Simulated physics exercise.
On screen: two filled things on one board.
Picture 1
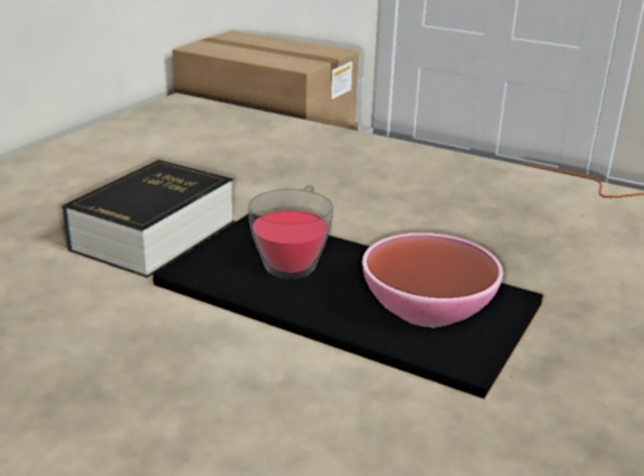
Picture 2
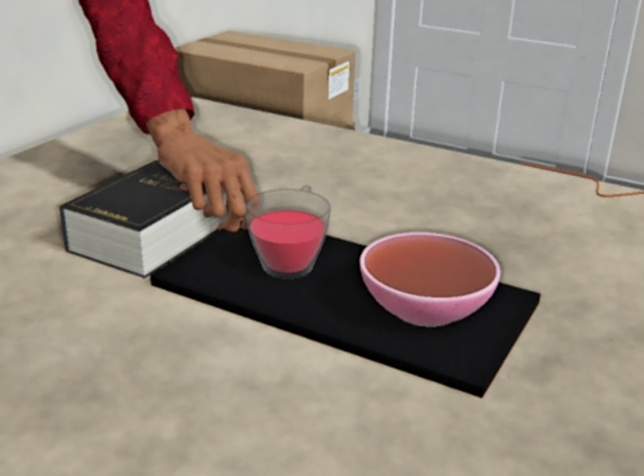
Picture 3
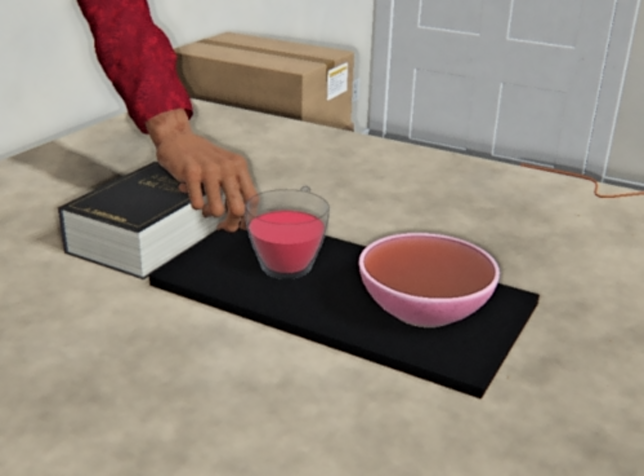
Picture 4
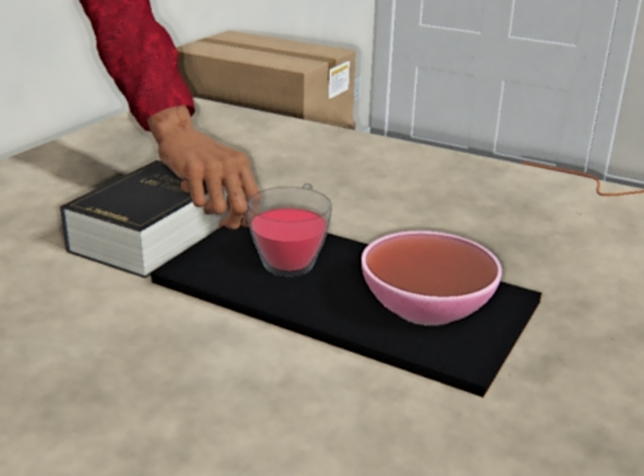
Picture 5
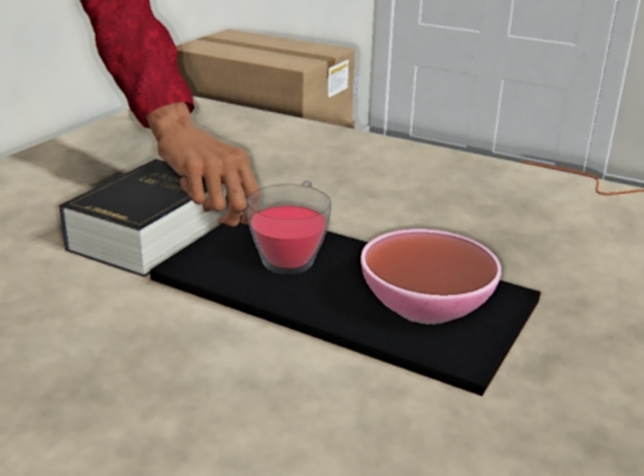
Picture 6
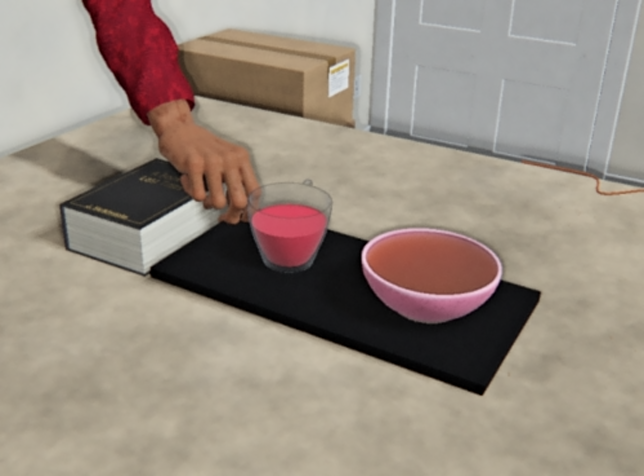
A hand in a red sleeve comes in from the upper left, over a thick black book, and takes the left end of a flat black board holding a glass cup of pink liquid and a pink bowl of reddish-brown liquid. It then raises that end very slightly, the cup and bowl barely shifting.
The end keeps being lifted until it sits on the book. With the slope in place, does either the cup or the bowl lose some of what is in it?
On the left the cup: Retains its contents; on the right the bowl: Lets some out.
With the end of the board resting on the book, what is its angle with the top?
Roughly 10 degrees.
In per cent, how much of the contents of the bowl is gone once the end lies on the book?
About 28%.
A moment on, the board slopes by about 6°; cup, all is still inside; bowl, a puddle lies under it.
Further on, the board slopes by about 12°; cup, all is still inside; bowl, a puddle lies under it.
When it is over, the board slopes by about 10°, resting on the book; cup, all is still inside; bowl, a puddle lies under it.
